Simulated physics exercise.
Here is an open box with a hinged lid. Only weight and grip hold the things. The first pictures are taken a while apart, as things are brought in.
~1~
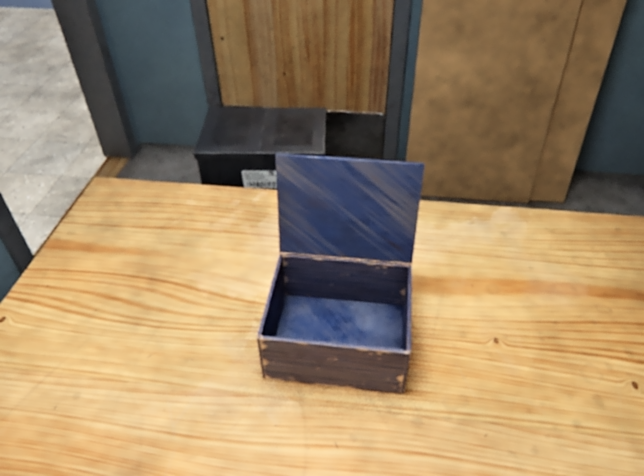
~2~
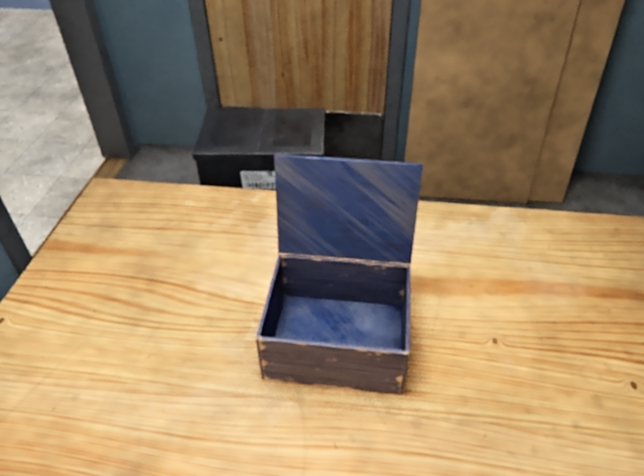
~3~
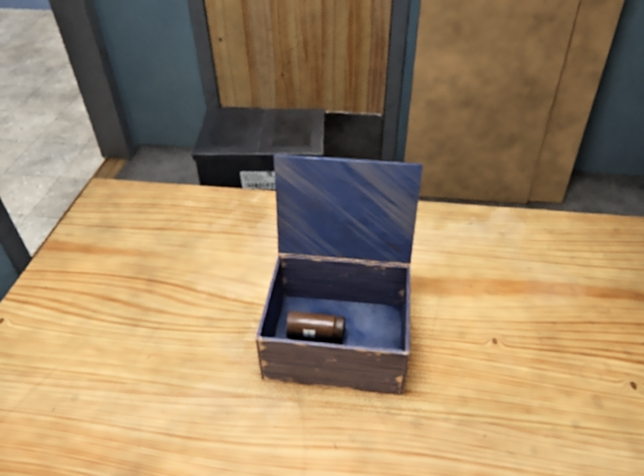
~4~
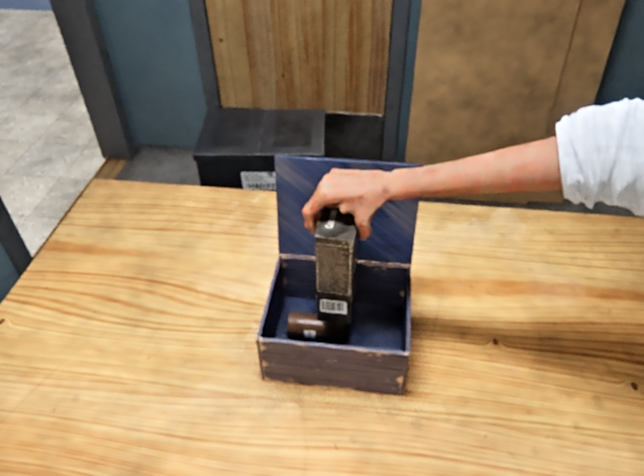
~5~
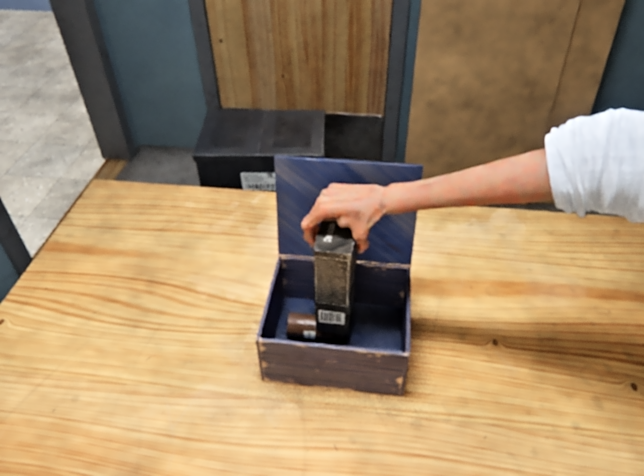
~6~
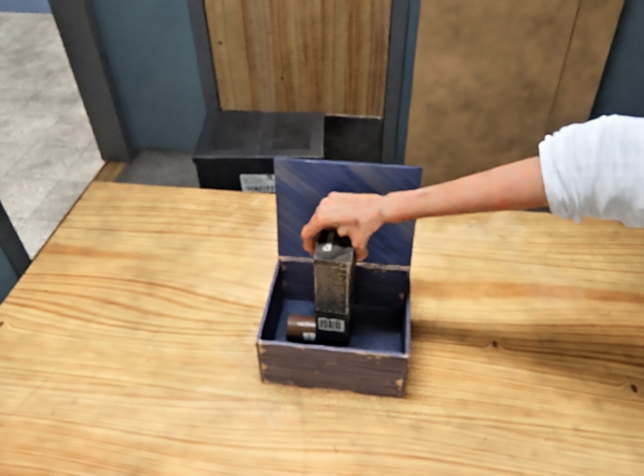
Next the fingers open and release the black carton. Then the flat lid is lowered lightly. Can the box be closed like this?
In the end the lid is held up.
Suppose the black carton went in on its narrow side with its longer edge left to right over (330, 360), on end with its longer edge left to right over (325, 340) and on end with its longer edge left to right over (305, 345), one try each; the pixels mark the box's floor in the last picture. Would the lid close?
First, it closes; second, it will not close; third, it stays ajar.
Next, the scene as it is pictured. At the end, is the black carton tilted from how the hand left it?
The black carton ends up tilted.
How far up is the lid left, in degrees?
About 30°.
Then, 2.00 s later than the last frame, lid 73° above the rim.
Then, 2.60 s later than the last frame, lid 33° above the rim; black carton tilted by 38° near (335, 318); brown shaker moved about its own width.
When it is over, lid 31° above the rim; lying over in the box, black carton; moved from the start, brown shaker. End places, in pixels of the last picture, black carton near (335, 318).
